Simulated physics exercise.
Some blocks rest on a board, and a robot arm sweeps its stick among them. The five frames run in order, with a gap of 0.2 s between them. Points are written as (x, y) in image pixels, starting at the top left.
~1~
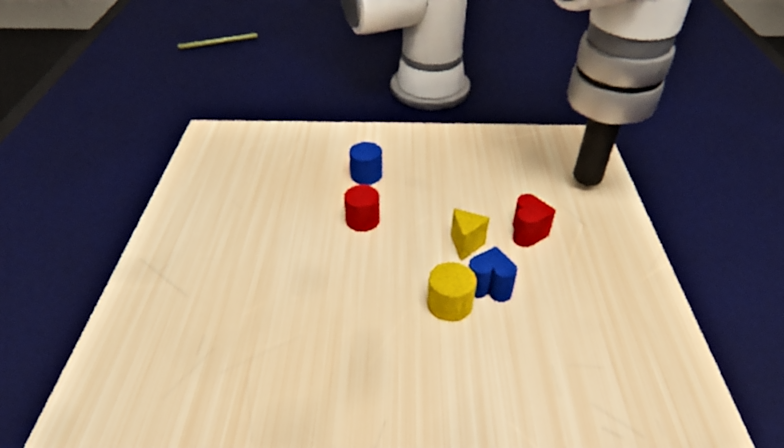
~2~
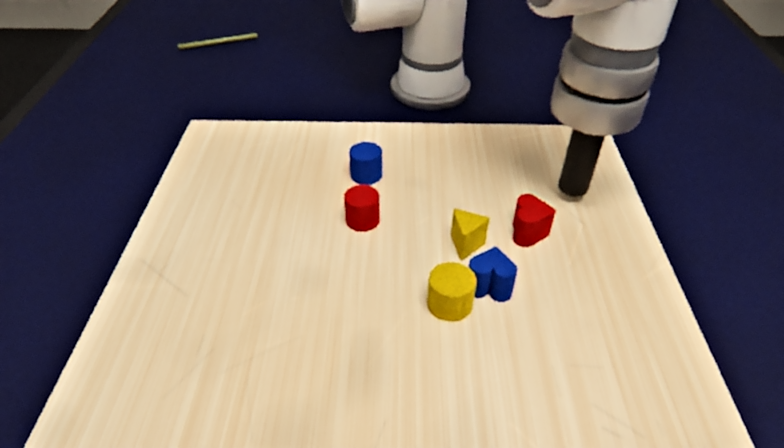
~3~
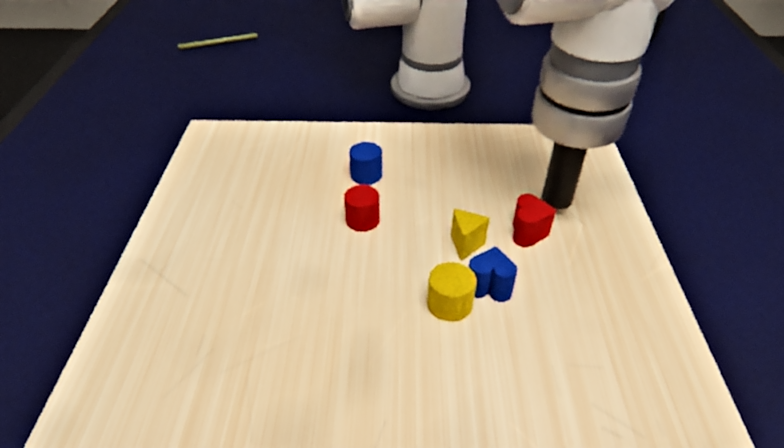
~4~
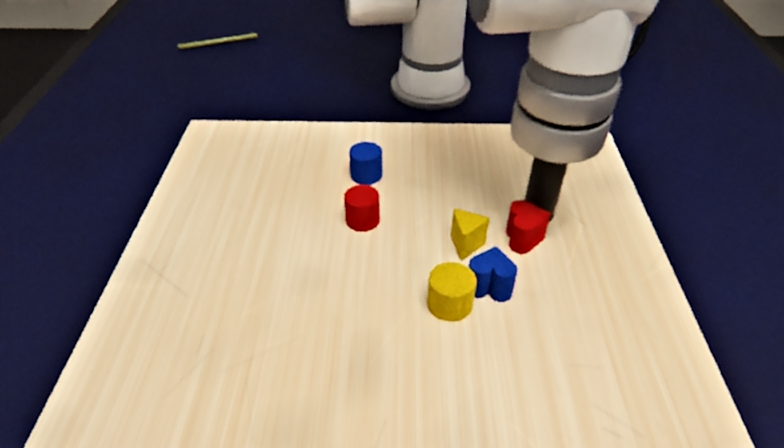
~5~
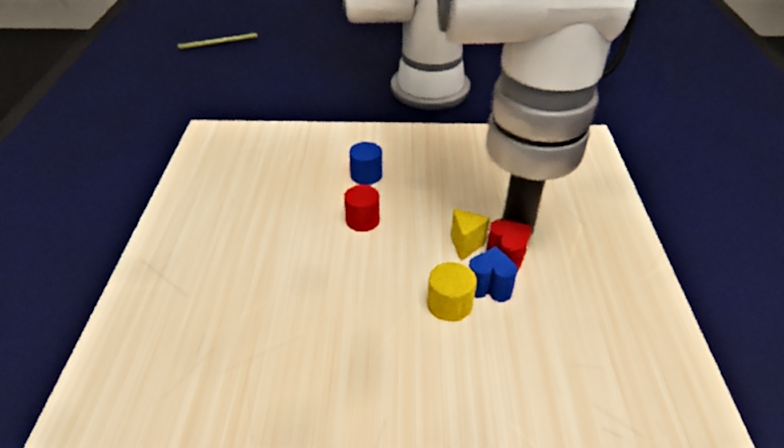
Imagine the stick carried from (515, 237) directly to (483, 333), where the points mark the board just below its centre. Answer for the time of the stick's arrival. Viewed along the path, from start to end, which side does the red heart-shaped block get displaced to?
It moves off to the left.
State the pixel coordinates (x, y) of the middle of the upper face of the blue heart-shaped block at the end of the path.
The centre of its top will be at (468, 339).
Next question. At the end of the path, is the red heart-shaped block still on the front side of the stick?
Final answer: No.
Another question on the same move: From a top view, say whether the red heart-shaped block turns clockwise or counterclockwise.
It ends up turned anticlockwise.
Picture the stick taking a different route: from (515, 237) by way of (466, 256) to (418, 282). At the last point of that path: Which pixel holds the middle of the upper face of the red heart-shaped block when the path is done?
At the end it should sit near (505, 246).
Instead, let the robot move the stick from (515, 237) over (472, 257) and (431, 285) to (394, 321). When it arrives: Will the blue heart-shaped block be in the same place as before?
My answer is no.
The first path, step by step. One third of the way, stick (507, 258); yellow circular block (441, 285); blue heart-shaped block (489, 285), turned 40° clockwise; red heart-shaped block (513, 266), turned 25° anticlockwise.
Two thirds of the way, stick (496, 290); yellow circular block (441, 285); blue heart-shaped block (481, 308), turned 95° clockwise; red heart-shaped block (522, 298), turned 45° anticlockwise.
At the end, stick (484, 324); yellow circular block (441, 285); yellow triangular block still; blue heart-shaped block (468, 339), turned 100° clockwise; red heart-shaped block (528, 313), turned 85° anticlockwise.
